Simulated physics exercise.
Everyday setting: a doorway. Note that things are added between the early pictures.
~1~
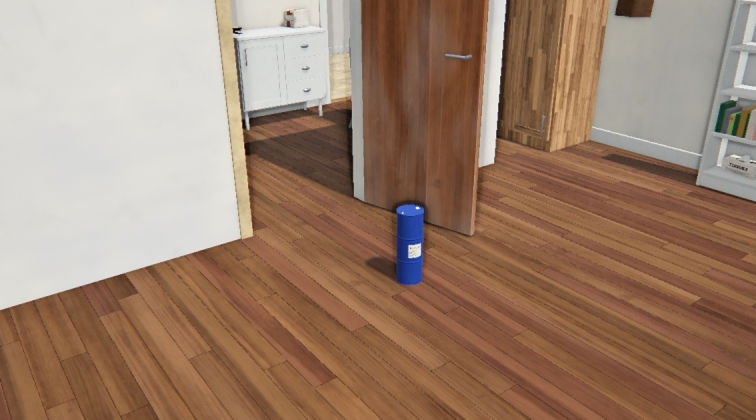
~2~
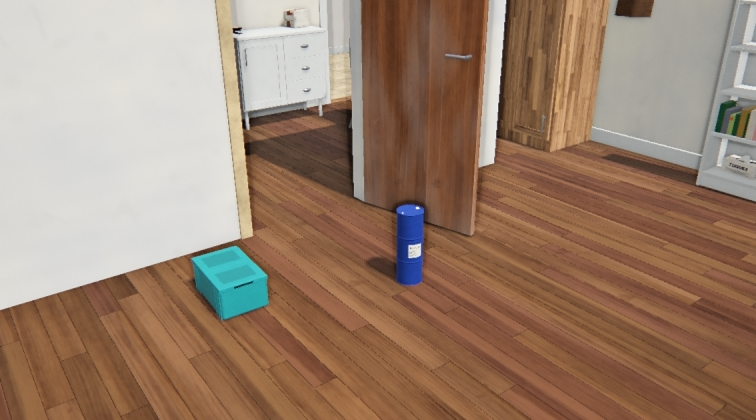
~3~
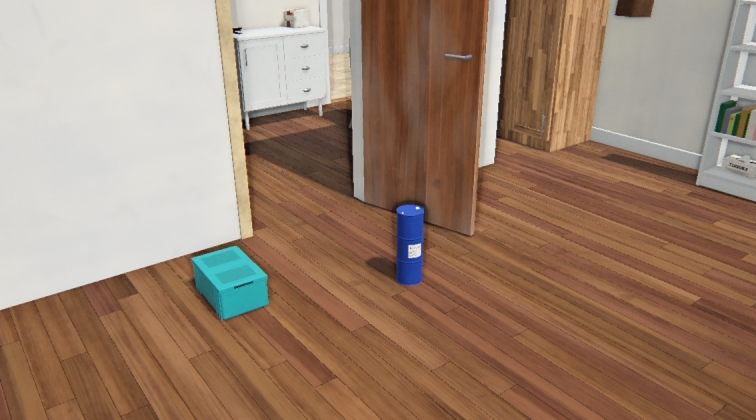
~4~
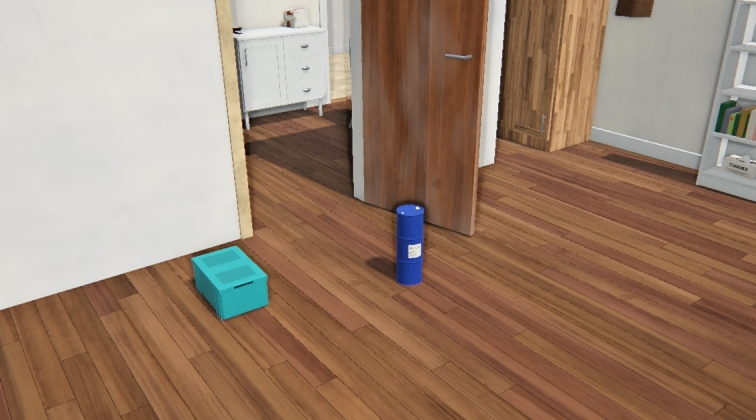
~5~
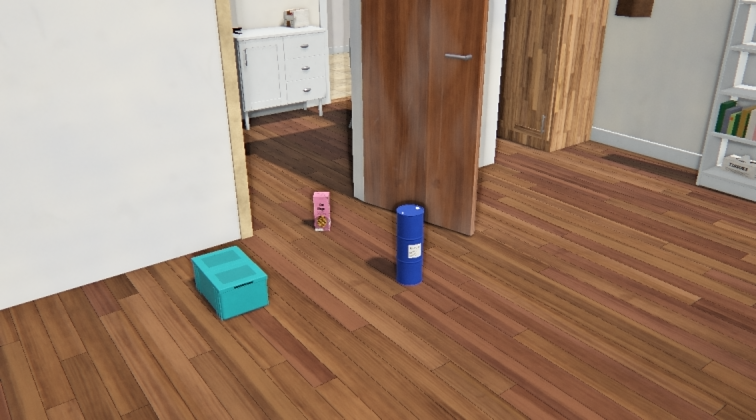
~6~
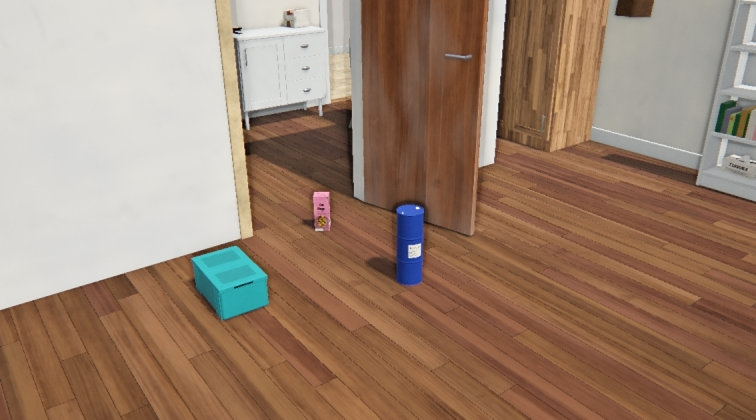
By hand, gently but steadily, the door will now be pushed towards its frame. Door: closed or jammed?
Seems the door lines up with the frame at the end.
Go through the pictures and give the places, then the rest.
In the first picture, door wide open and still.
In the second picture, door wide open and still; turquoise tote (230, 282); blue canister (410, 245).
In the third picture, door wide open and still; turquoise tote (230, 282); blue canister (410, 245).
In the fourth picture, door wide open and still; turquoise tote (230, 282); blue canister (410, 245).
In the fifth picture, door wide open and still; turquoise tote (230, 282); blue canister (410, 245).
In the sixth picture, door wide open and still; pink carton (322, 212); turquoise tote (230, 282).
Then, 1.00 s on from there, open by 44°.
Then, 1.40 s on from there, open by 8°; pink carton shifted well along near (301, 205).
In the end, open by 0°; moved from the start, pink carton; the other 2 unmoved. At the end, from the last picture's camera, pink carton near (284, 201).
